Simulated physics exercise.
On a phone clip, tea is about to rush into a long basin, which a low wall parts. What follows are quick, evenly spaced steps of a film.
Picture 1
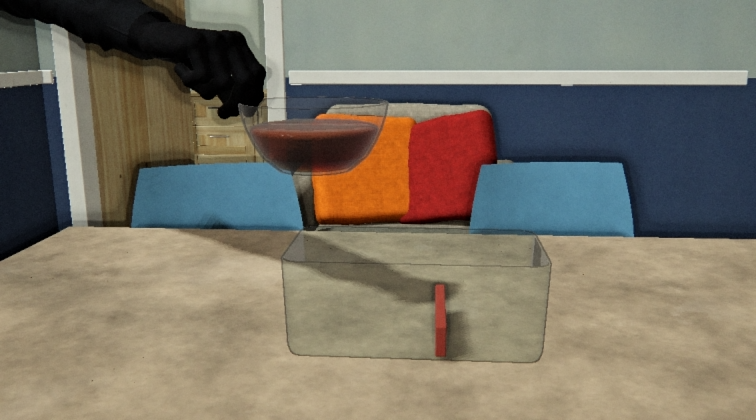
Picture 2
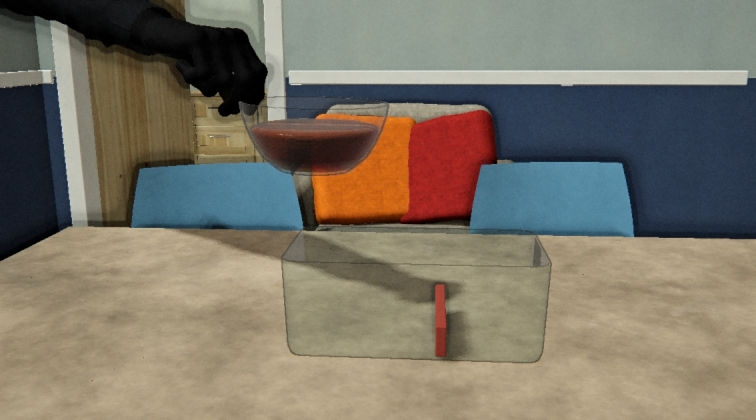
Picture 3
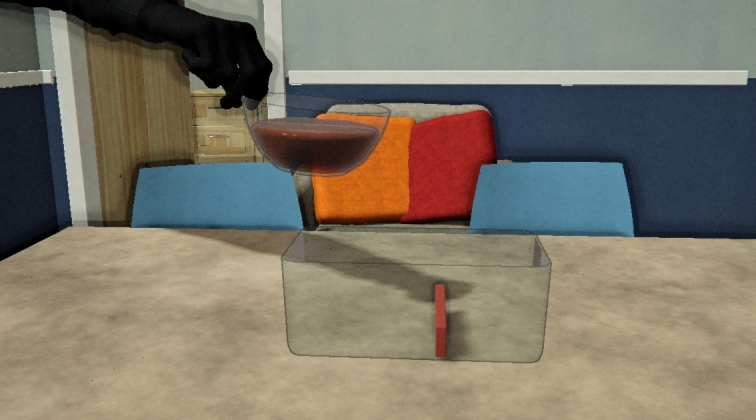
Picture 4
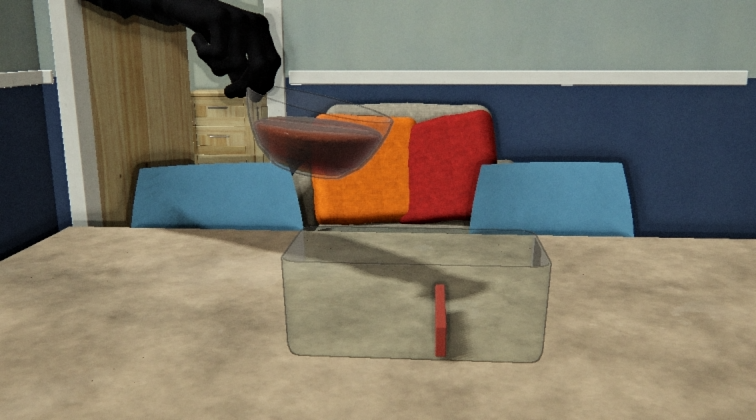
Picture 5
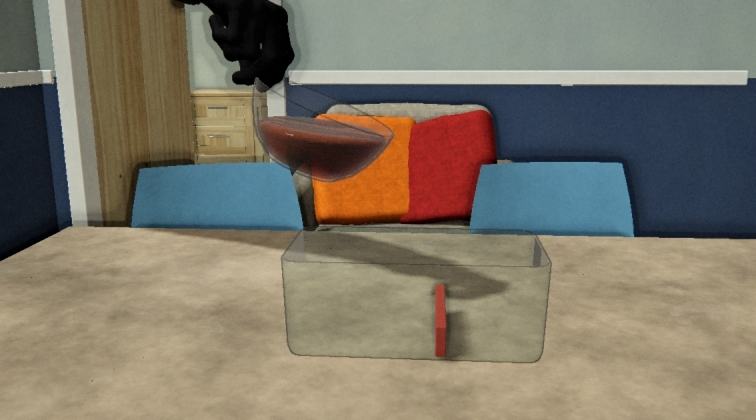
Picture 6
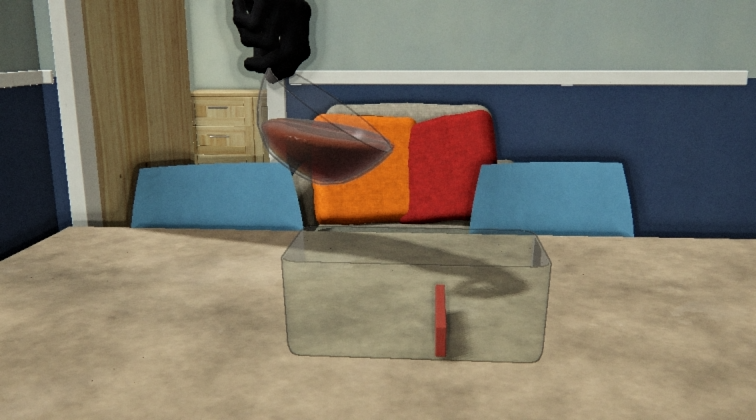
In the video, a black-gloved hand holds a clear bowl of reddish-brown tea above a long transparent basin with a low red wall, then rises and steadily tilts the bowl to the right, bringing the tea to its lowered rim.
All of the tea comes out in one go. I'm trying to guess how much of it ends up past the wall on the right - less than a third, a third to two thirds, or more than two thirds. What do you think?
Shy of a third.
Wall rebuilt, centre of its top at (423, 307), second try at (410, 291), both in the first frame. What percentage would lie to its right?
In order, near 40 and 50 in a hundred.
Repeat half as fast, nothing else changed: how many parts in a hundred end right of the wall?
I'd say close to 30 per cent.
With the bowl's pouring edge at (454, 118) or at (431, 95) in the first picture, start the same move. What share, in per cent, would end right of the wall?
Roughly 60 % the first time and roughly 50 % the second.
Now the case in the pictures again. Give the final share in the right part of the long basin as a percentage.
25 %.
A moment on, the bowl is tipped on its side and 10 per cent is still to pour, 48 is left of the wall and 6 right of it.
Next, the bowl is tipped right over and 0 per cent is still to pour, 73 is left of the wall and 14 right of it.
Then the bowl is tipped right over and 0 per cent is still to pour, 67 is left of the wall and 22 right of it.
Later the bowl is tipped right over and 0 per cent is still to pour, 68 is left of the wall and 23 right of it.
In the end 68 per cent lies left of the wall, 23 right of it and 9 outside.
